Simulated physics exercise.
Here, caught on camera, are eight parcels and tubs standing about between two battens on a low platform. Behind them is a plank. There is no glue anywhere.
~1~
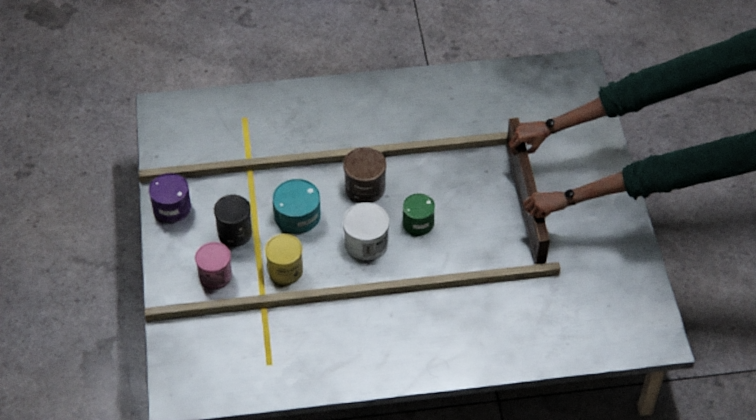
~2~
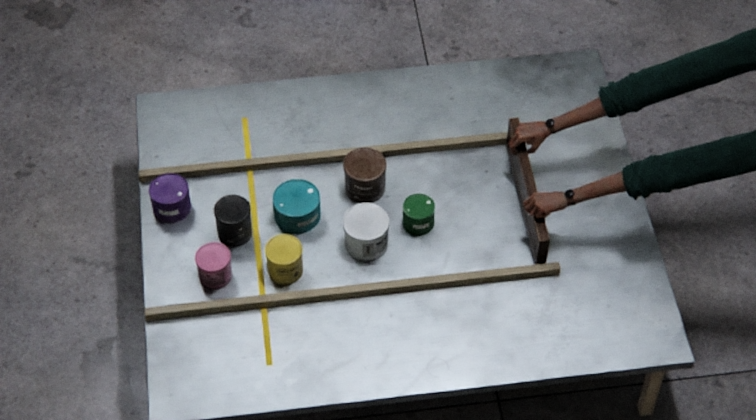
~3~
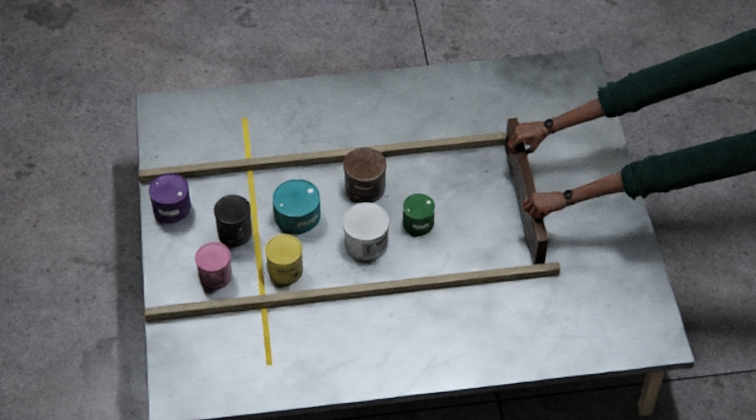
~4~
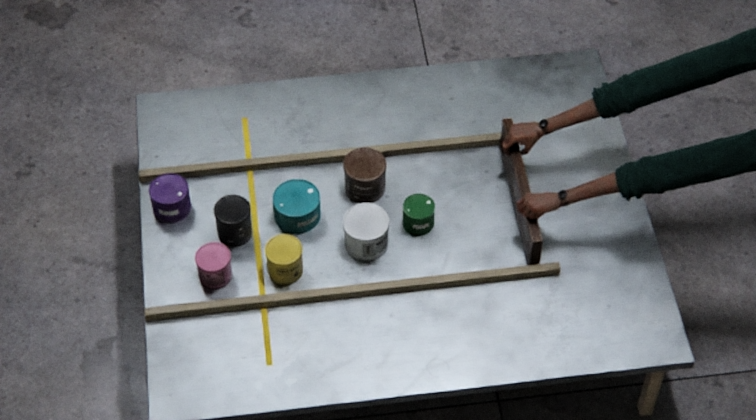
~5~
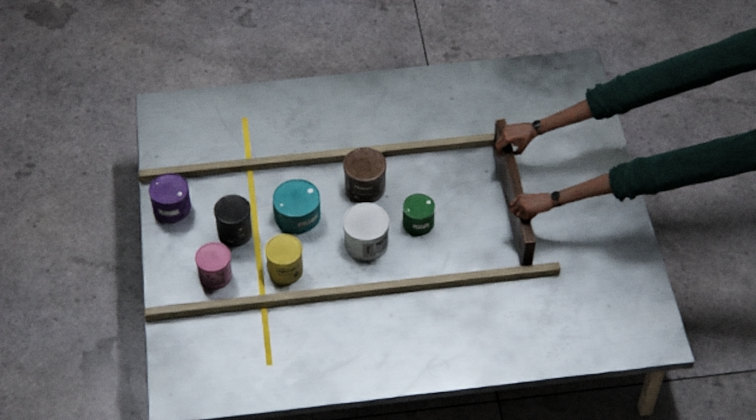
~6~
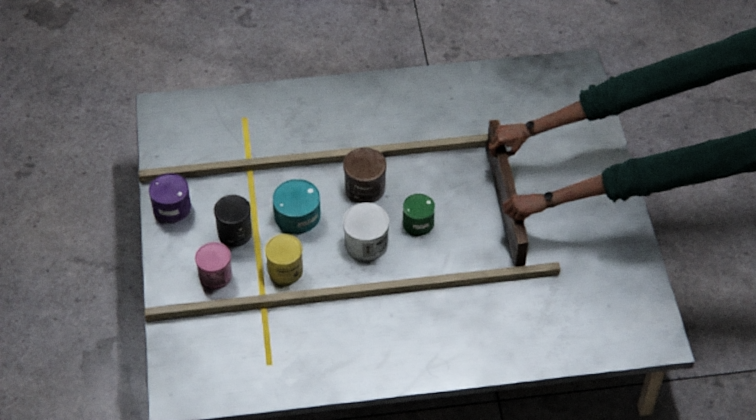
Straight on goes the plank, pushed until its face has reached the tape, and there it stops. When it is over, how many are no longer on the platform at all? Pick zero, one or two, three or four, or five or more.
The answer is zero.
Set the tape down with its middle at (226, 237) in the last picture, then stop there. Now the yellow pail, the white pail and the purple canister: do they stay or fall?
The yellow pail keeps its place, the white pail keeps its place and the purple canister keeps its place.
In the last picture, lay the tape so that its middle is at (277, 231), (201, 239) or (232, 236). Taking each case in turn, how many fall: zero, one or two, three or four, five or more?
In the order of the places given: None at all; 3 or 4; either one or two.
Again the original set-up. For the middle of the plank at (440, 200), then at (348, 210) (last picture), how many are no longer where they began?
It comes to 0 for the first spot, 4 for the other.
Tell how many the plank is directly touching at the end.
The number is 3.
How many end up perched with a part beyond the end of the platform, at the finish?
The tally is 0.
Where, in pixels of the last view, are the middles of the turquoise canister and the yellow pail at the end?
Final centres, first then second: (203, 217), (199, 278).
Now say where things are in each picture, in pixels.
In the first picture, purple canister (170, 198); pink pail (214, 266); black pail (234, 221); plank (527, 191); tape (256, 233).
In the second picture, pink pail (214, 266); yellow pail (285, 260).
In the third picture, black pail (234, 221); plank (526, 191).
In the fourth picture, purple canister (170, 198); turquoise canister (297, 206).
In the fifth picture, pink pail (214, 266); white pail (366, 232).
In the sixth picture, purple canister (170, 198); pink pail (214, 266); black pail (234, 221); plank (507, 193); tape (256, 233).
Soon after, none off yet; purple canister at rest near (170, 198); pink pail at rest near (214, 266); black pail at rest near (234, 221).
In the end, the number that fall off is zero.
